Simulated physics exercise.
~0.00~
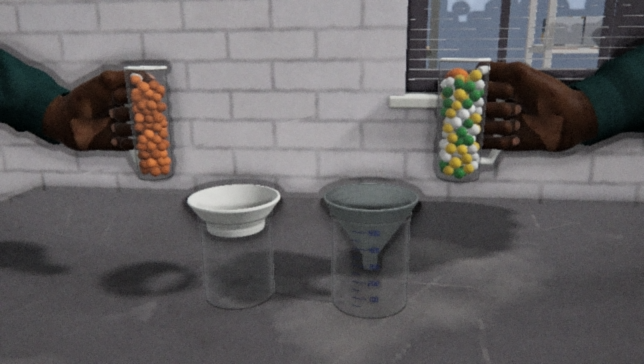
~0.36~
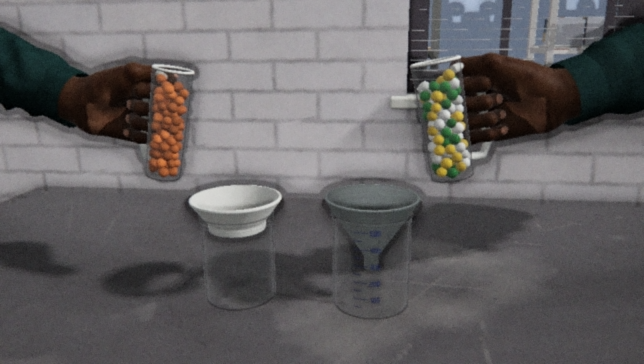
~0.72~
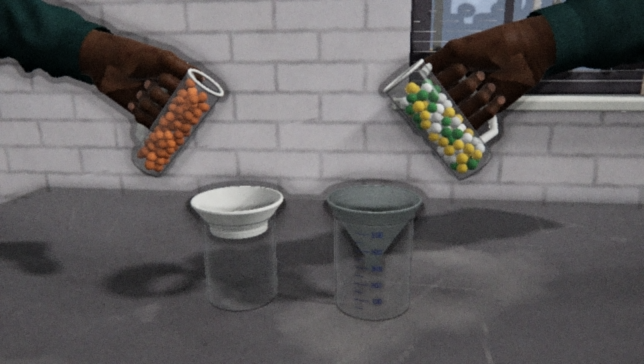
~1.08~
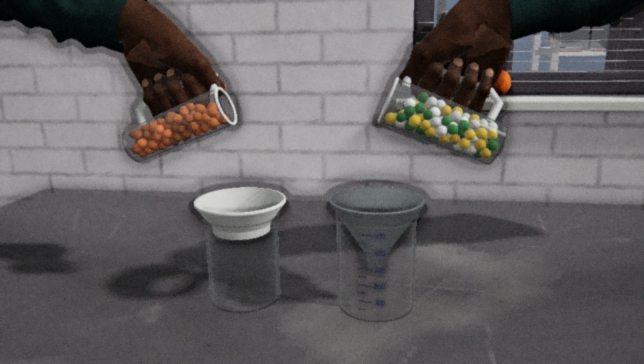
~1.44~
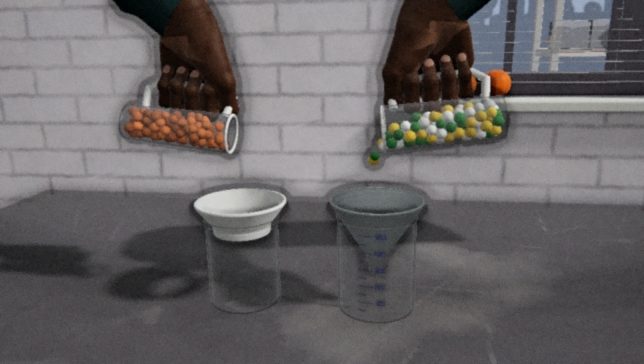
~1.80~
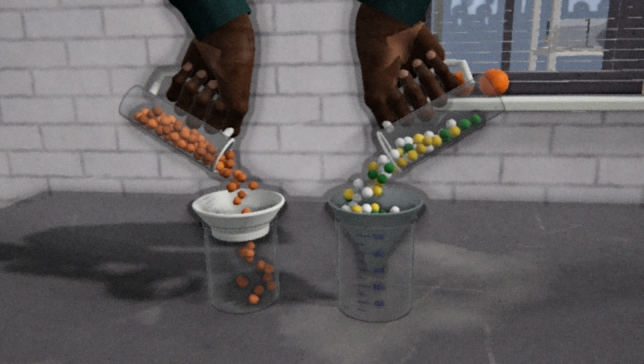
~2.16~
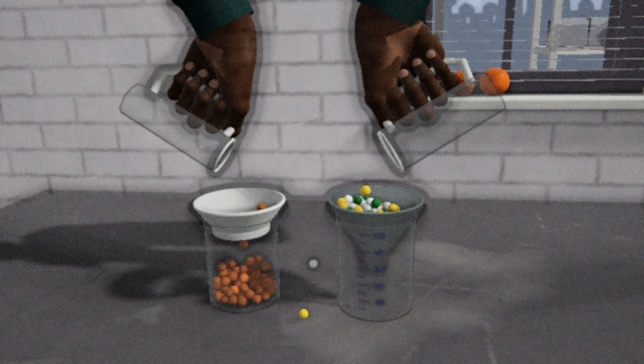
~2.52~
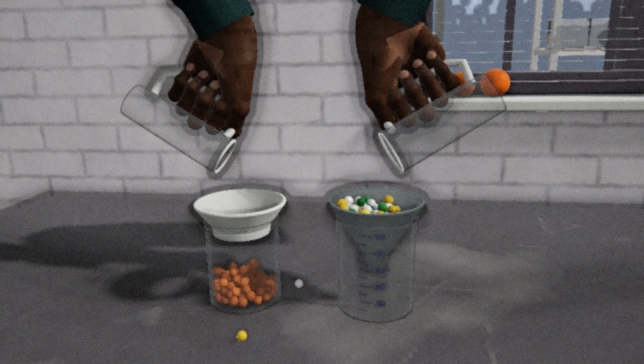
At first, two hands hold clear cups above two funnels set on clear jars, with orange balls on the left and green, yellow and white balls on the right. The hands move inward and tilt the cups onto their sides. As they tip further, the orange balls stream through the white funnel into the left jar, while the mixed balls pile up in the grey funnel. Both cups empty. By the end, the orange balls rest in the left jar, but the mixed ones stay stuck in the right funnel above an empty jar, with a stray few on the table.
